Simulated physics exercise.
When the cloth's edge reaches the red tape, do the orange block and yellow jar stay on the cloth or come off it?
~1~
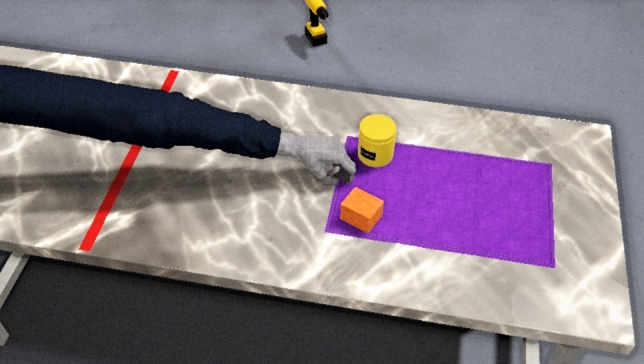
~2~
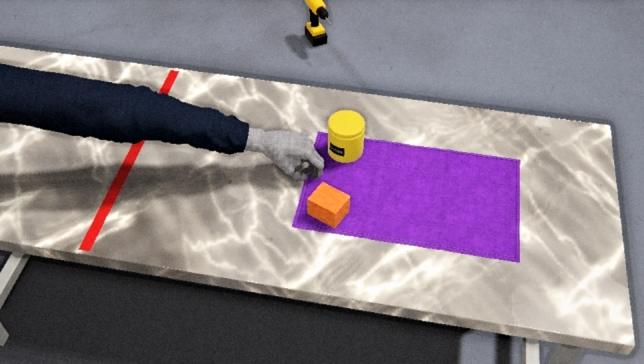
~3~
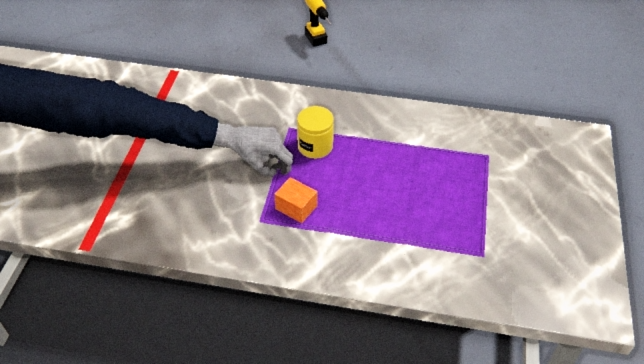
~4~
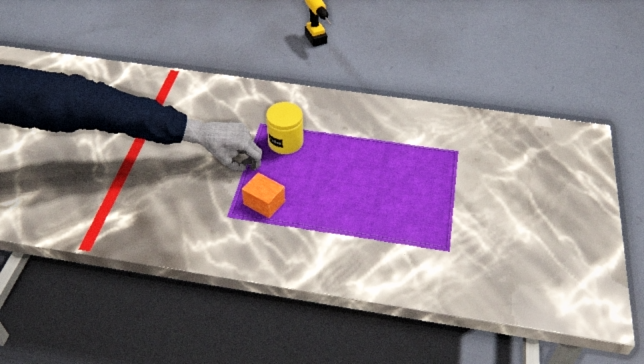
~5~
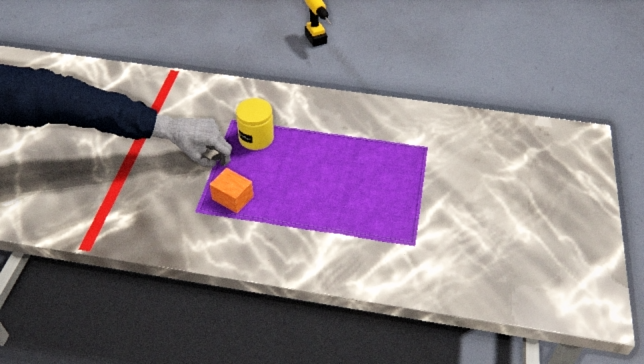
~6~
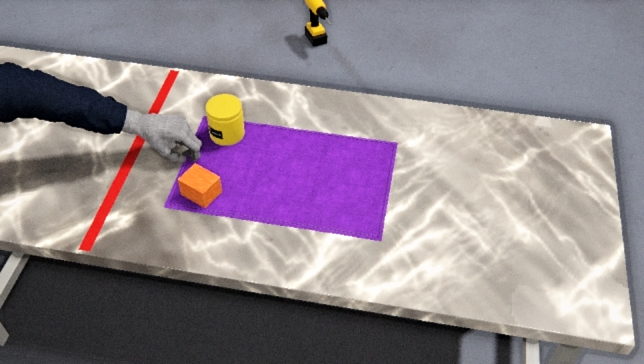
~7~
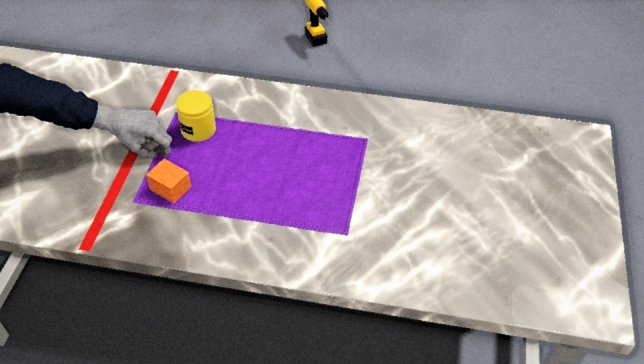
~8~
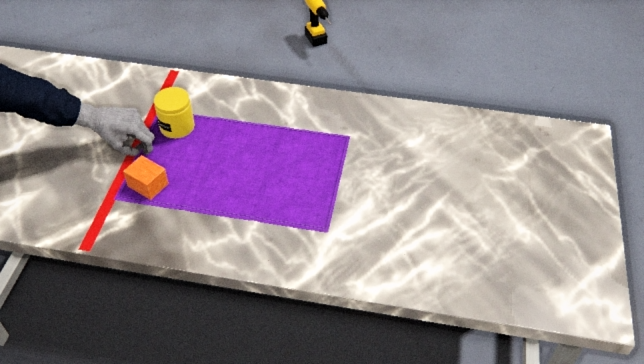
Both stay on the cloth. The orange block keeps its seat and the yellow jar remains aboard as the edge reaches the red tape.
